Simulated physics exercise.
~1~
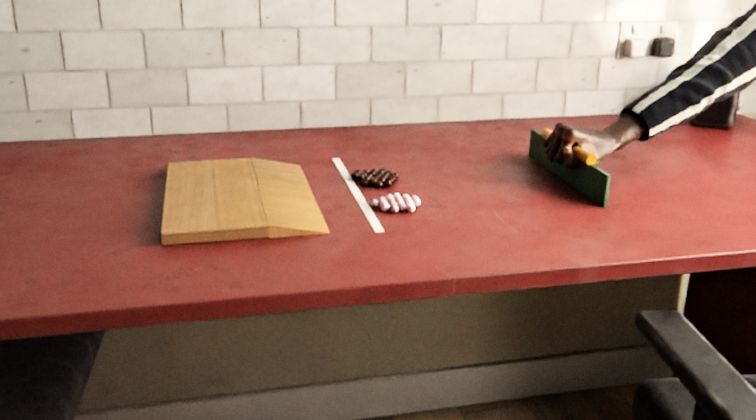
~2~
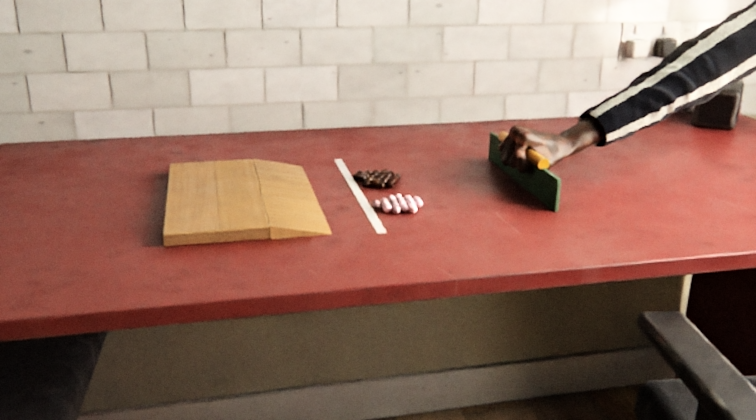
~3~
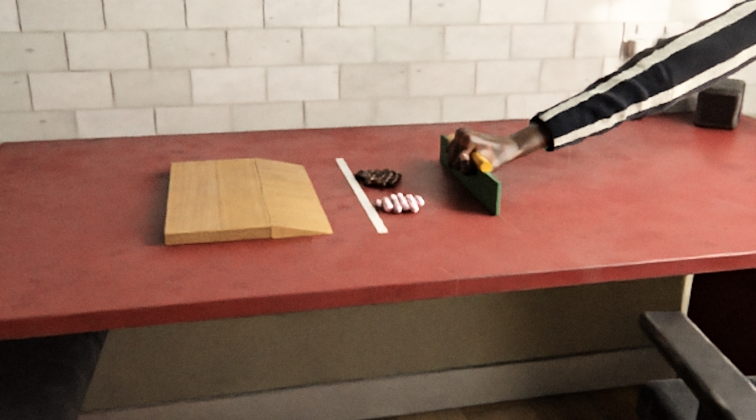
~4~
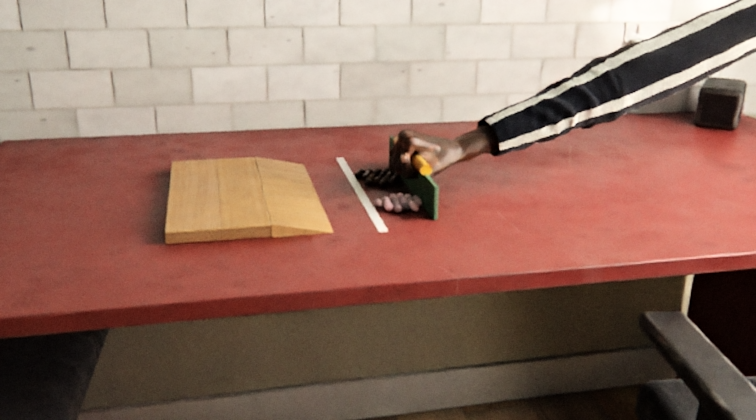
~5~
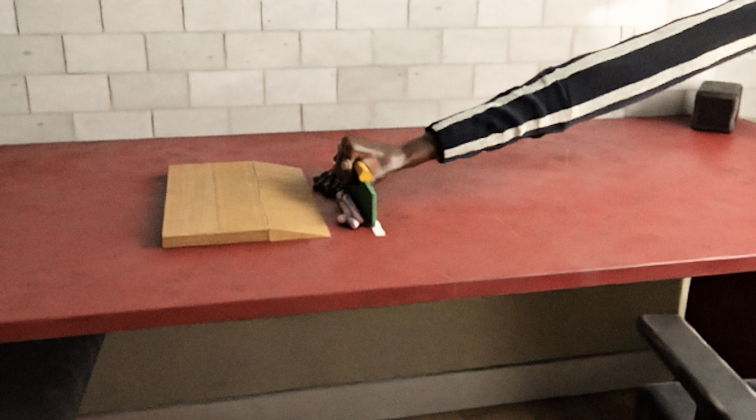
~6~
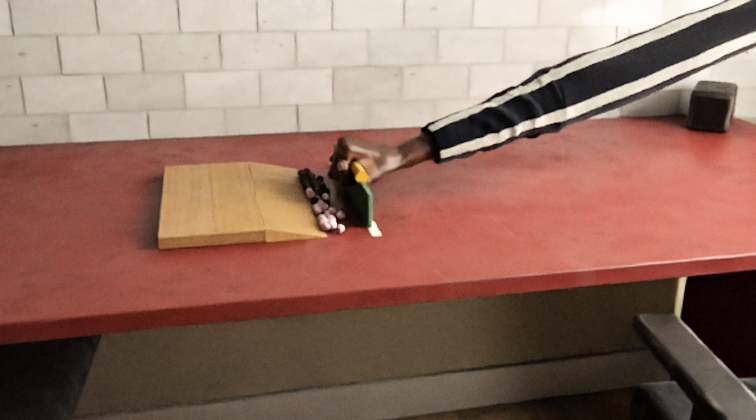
On a red table, a hand slides a green scraper left, pushing small pieces toward a wooden ramp.
